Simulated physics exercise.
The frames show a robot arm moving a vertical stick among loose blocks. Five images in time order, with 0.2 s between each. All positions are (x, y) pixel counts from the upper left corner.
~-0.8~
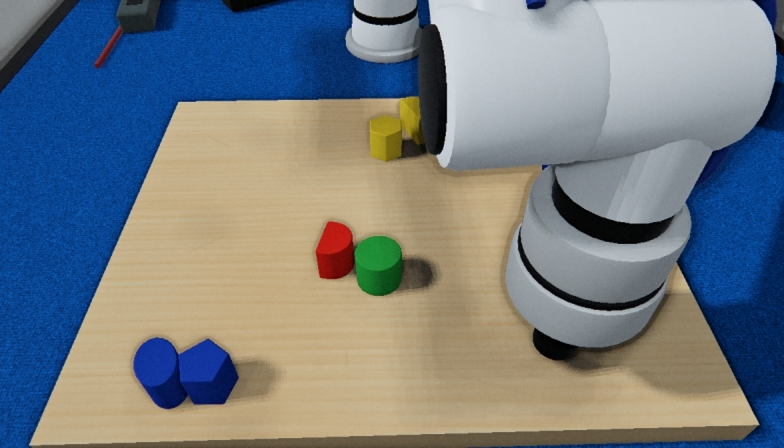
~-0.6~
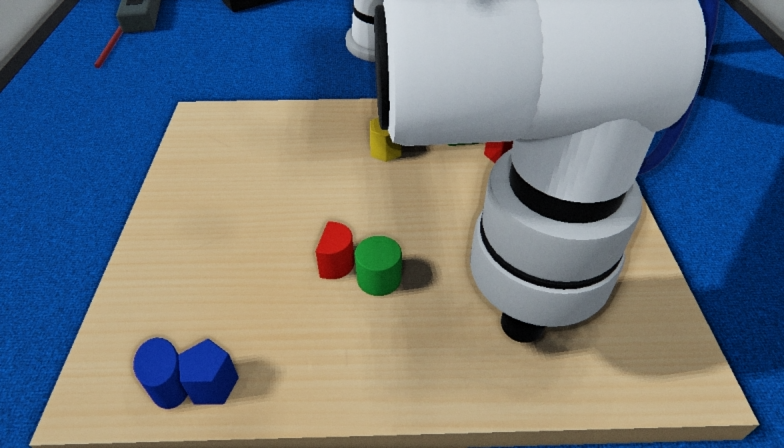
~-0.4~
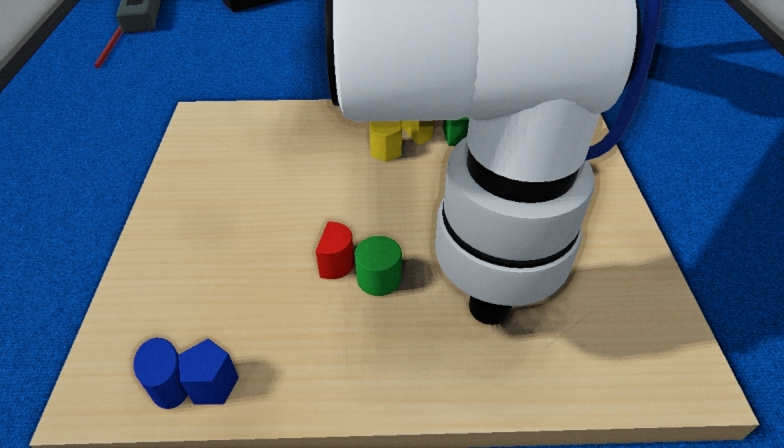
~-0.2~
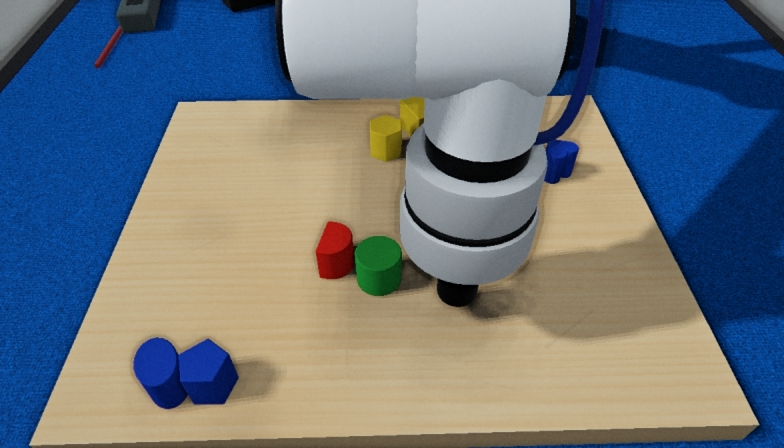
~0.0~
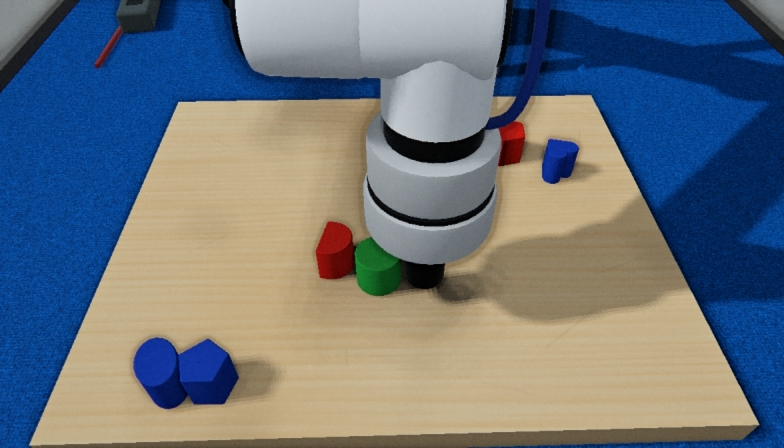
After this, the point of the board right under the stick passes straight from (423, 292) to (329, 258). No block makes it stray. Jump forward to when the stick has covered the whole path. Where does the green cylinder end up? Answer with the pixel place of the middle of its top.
It will end up at (287, 224).
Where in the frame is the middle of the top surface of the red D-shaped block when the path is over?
It should be at (252, 215) by then.
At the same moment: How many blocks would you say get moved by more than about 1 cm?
That's two.
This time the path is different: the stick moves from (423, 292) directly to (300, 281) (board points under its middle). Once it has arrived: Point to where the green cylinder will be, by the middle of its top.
It should be at (297, 224) by then.
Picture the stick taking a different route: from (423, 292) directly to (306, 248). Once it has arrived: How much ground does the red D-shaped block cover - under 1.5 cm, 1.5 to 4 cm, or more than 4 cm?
Of the three bands, it's over 4 cm.
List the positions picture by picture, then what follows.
The first picture shows lower end of the stick at (554, 343), tops of blocks, red D-shaped block at (335, 237), green cylinder at (378, 252).
The second picture shows stick at (521, 326), blocks as before.
The third picture shows stick at (489, 309), blocks as before.
The fourth picture shows stick at (457, 292), blocks as before.
The fifth picture shows stick at (424, 275), red D-shaped block at (335, 237), green cylinder at (378, 252).
What follows on the original path. One third of the way, stick at (390, 263); red D-shaped block at (314, 231); green cylinder at (350, 242).
Two thirds of the way, stick at (358, 252); red D-shaped block at (283, 223); green cylinder at (319, 232).
At the end, stick at (327, 241); red D-shaped block at (252, 215); green cylinder at (287, 223).
